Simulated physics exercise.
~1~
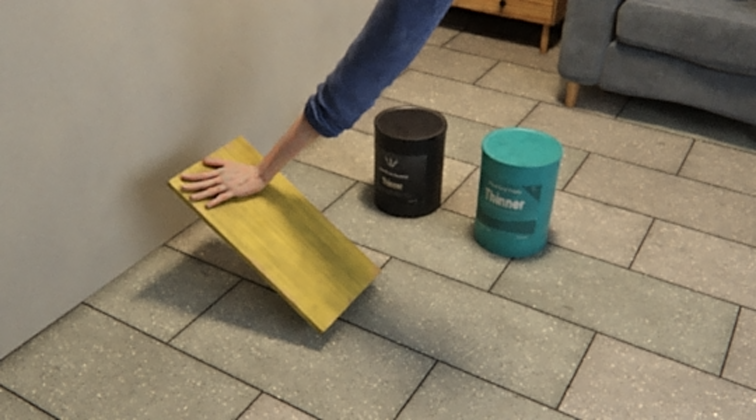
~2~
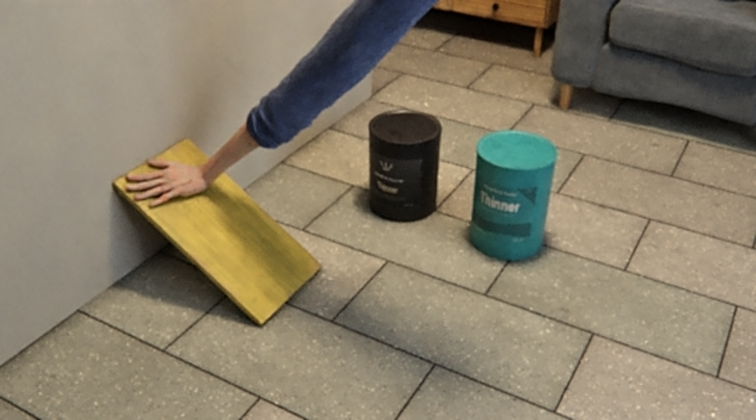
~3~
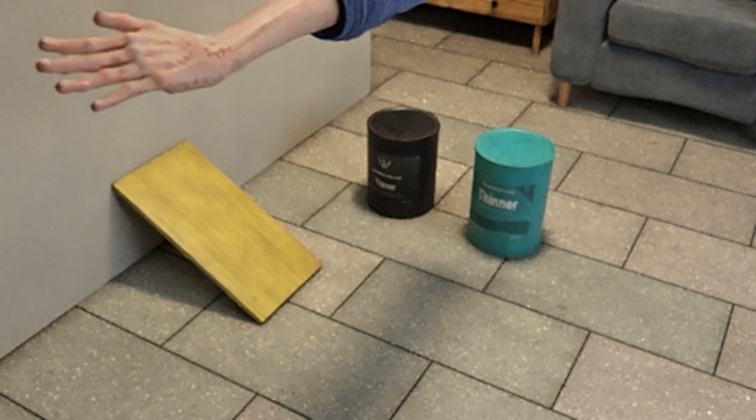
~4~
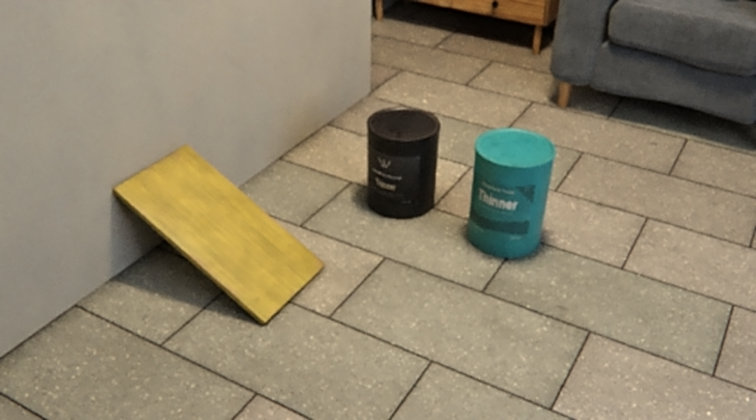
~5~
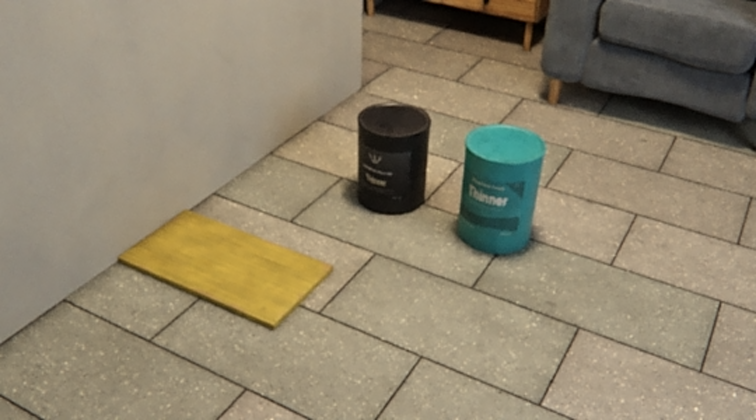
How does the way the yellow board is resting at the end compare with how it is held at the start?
At the start the yellow board is tilted up in a leaning position under a hand, while at the end it is lying down on its broad side on the floor.
